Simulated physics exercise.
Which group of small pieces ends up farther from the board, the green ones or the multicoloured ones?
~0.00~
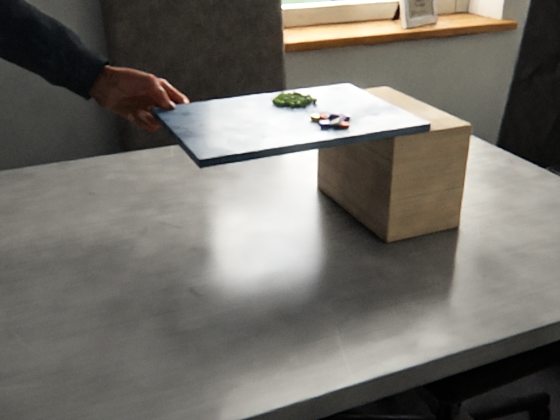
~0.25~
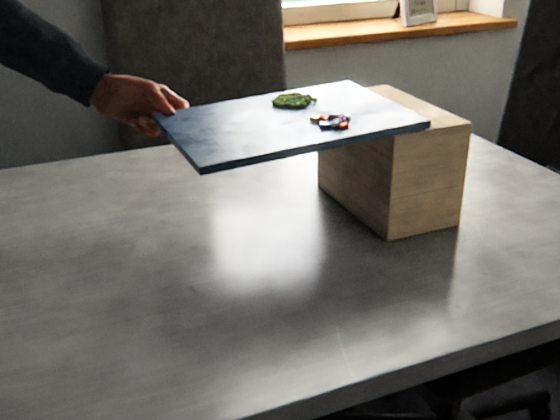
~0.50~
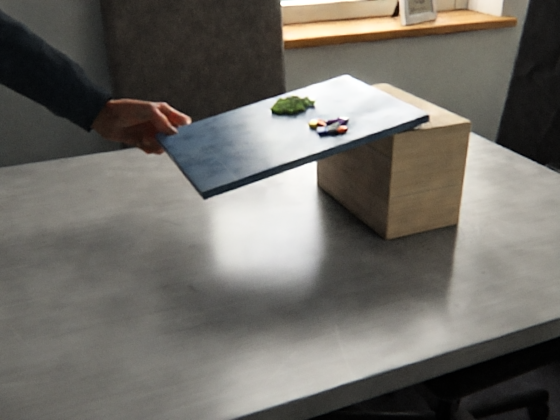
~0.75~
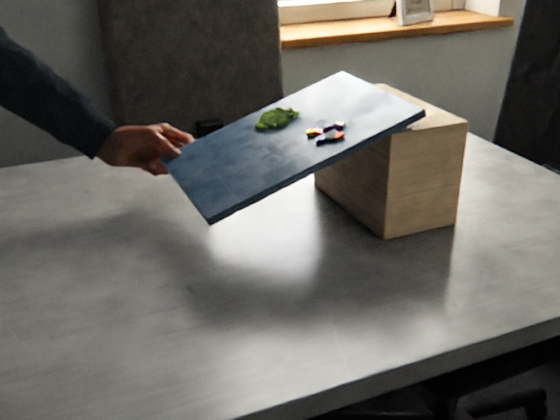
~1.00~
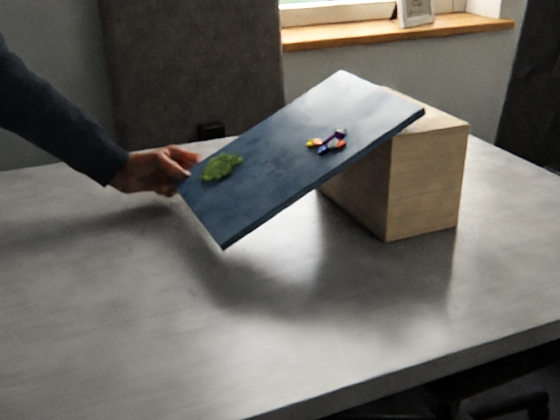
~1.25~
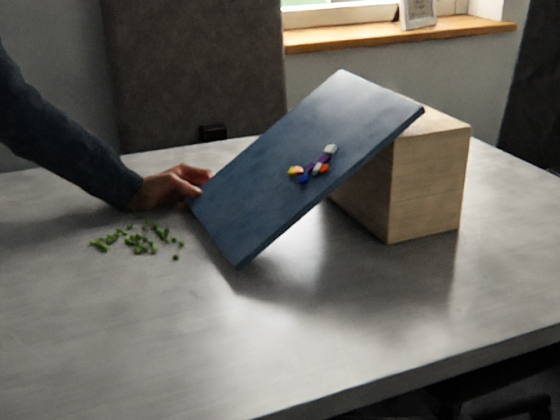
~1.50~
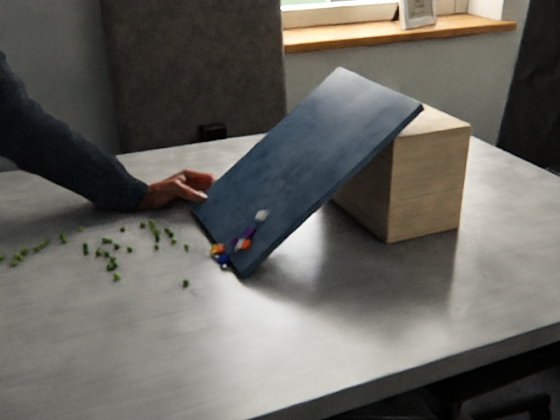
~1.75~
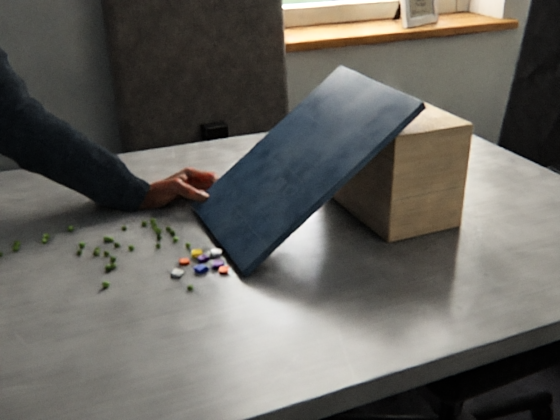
The green pieces end up farther away, scattered to the left across the table, while the multicoloured pieces stay close to the foot of the board.
